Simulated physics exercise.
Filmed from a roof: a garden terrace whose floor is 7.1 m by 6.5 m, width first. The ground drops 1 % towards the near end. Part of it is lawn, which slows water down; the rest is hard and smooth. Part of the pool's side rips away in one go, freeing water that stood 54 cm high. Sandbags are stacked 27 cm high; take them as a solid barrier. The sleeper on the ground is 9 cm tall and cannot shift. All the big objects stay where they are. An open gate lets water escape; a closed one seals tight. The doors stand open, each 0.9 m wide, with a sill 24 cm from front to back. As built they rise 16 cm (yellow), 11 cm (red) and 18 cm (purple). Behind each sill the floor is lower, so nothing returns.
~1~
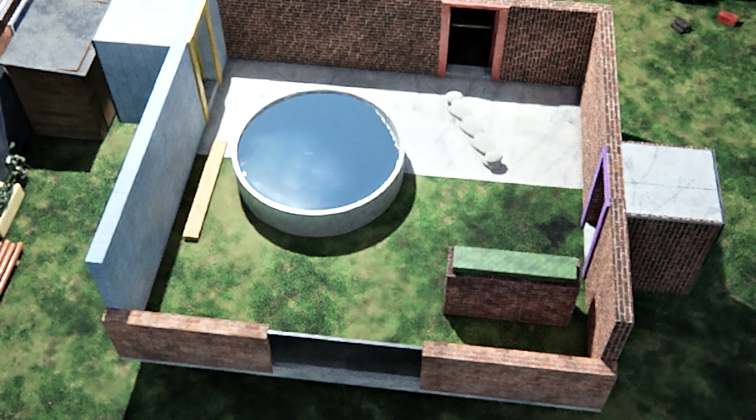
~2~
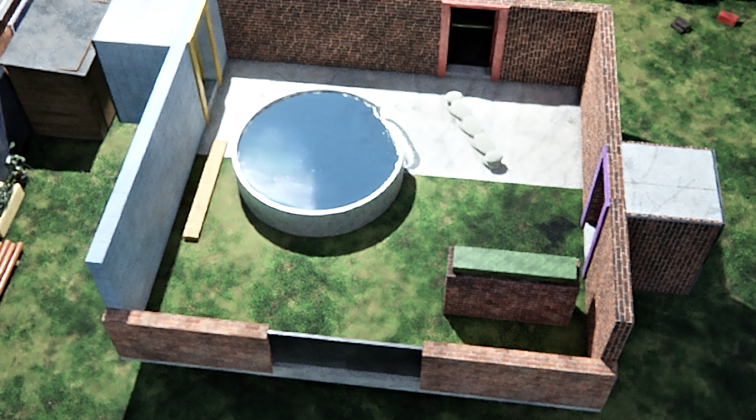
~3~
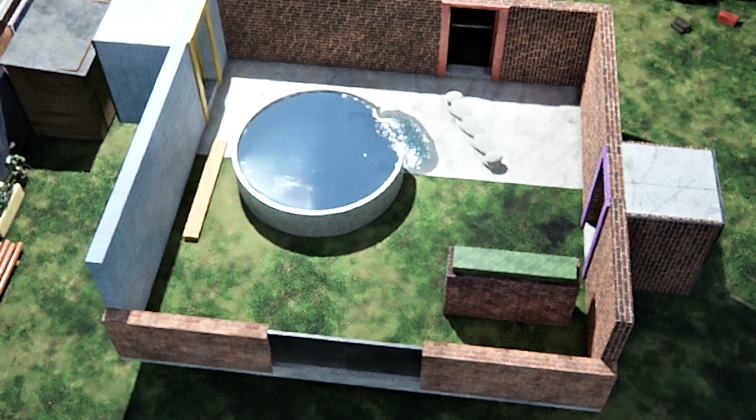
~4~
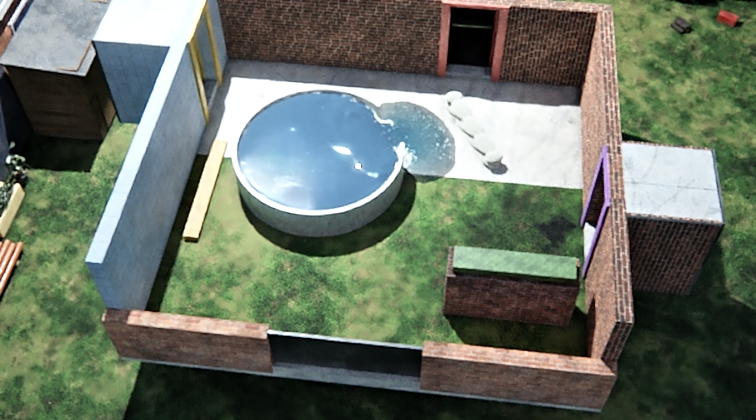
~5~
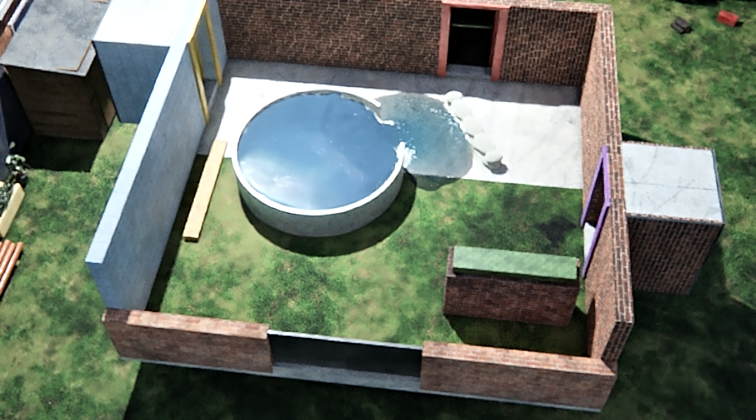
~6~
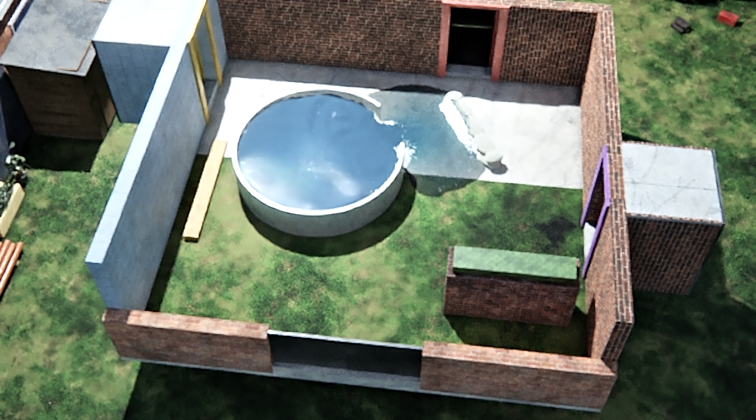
In a walled garden, water pours from the round pool's right side and spreads across pale paving.
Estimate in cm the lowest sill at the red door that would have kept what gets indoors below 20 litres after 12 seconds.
Some 17 cm above the ground.
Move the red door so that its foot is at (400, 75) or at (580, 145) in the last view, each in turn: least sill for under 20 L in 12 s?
Roughly 21 and 7.0 cm.
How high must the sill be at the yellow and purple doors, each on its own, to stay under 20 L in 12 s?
Roughly 8.5 cm at yellow and 10.0 cm at purple.
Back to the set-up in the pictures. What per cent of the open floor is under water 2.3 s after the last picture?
Some 45 per cent of it.
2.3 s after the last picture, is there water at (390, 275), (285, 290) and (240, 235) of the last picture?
In turn: Not reached, not reached, not reached.
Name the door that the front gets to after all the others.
The yellow one.
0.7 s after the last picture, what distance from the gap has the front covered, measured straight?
About 2.6 m.
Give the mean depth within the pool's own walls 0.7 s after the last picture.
About 45 cm.
Then, 0.7 s after the last picture water covers 15 % of the floor, deepest (37 cm) near (454, 123); 10 cm at the red door, 1 litre in over its 11 cm sill.
Then, 2.3 s after the last picture water covers 45 % of the floor, deepest (32 cm) near (454, 123); 15 cm at the red door, 35 litres in over its 11 cm sill.
Then, 11.3 s after the last picture water covers 95 % of the floor, deepest (12 cm) near (443, 136); 7 cm at the red door, 72 litres in over its 11 cm sill.
At the red door as built, the water peaked near 16 cm, 1.7 s after the last picture.
With a sill of 15 cm, 31 litres would have come in within the 12 s; with 20 cm, 8 litres. So under 20 litres takes about 17 cm.
